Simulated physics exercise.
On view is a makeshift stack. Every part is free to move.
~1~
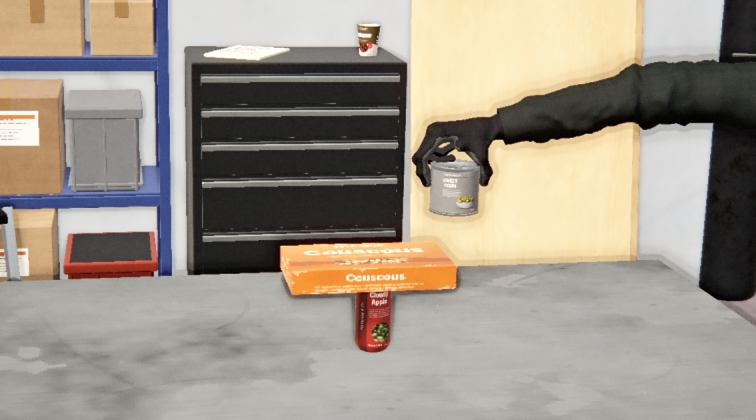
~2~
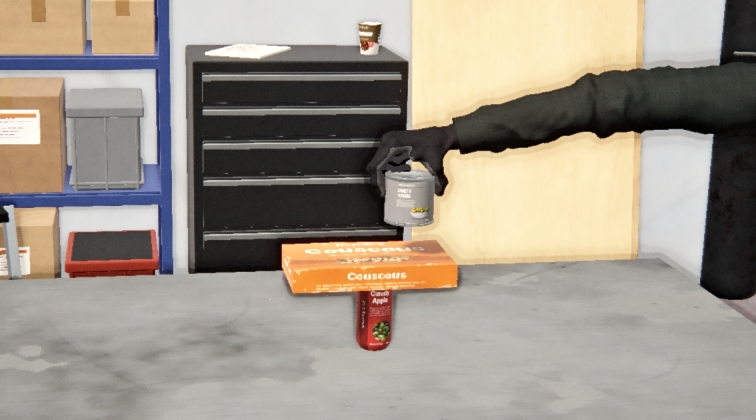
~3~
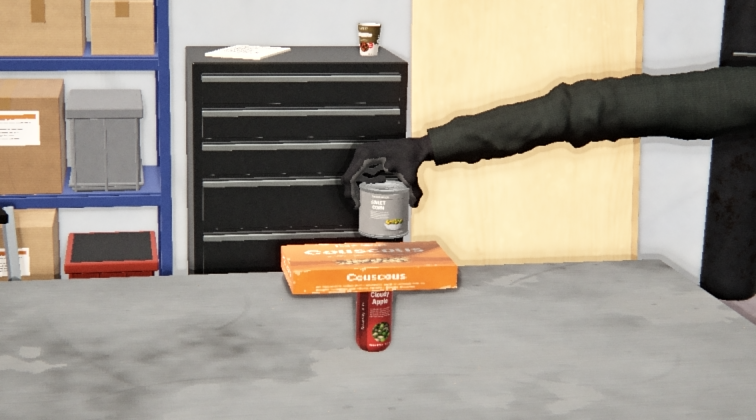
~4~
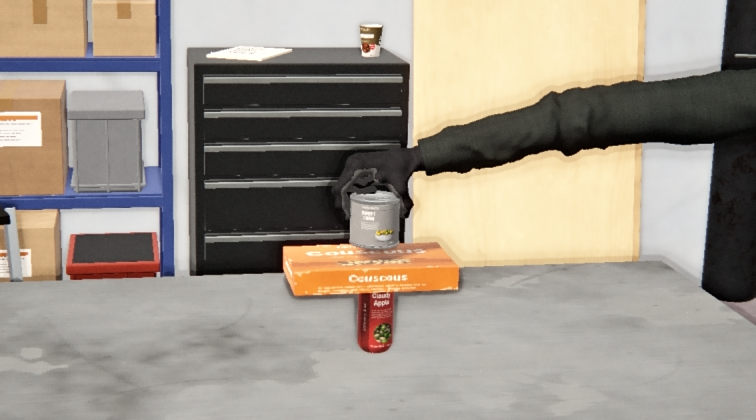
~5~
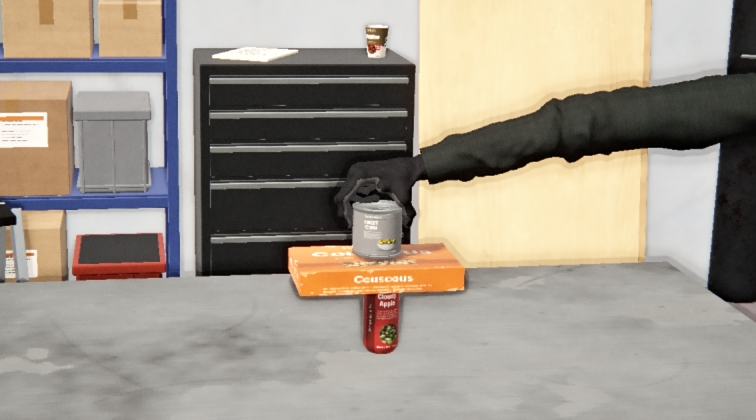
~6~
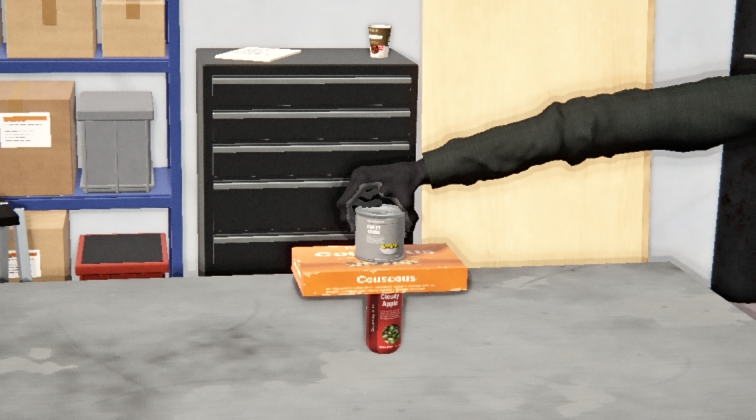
A black-gloved hand moves a grey tin left and lowers it onto an orange packet.
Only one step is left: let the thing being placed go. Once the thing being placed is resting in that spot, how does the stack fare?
The stack stays upright.
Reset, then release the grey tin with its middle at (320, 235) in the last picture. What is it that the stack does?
After that, it tumbles down.
Then, 0.20 s later than the last frame, all is still.
Then, 0.60 s later than the last frame, grey tin resting near (380, 234).
When it is over, all 3 as before. End places, in pixels of the last picture, grey tin near (380, 234). The stack keeps its balance.
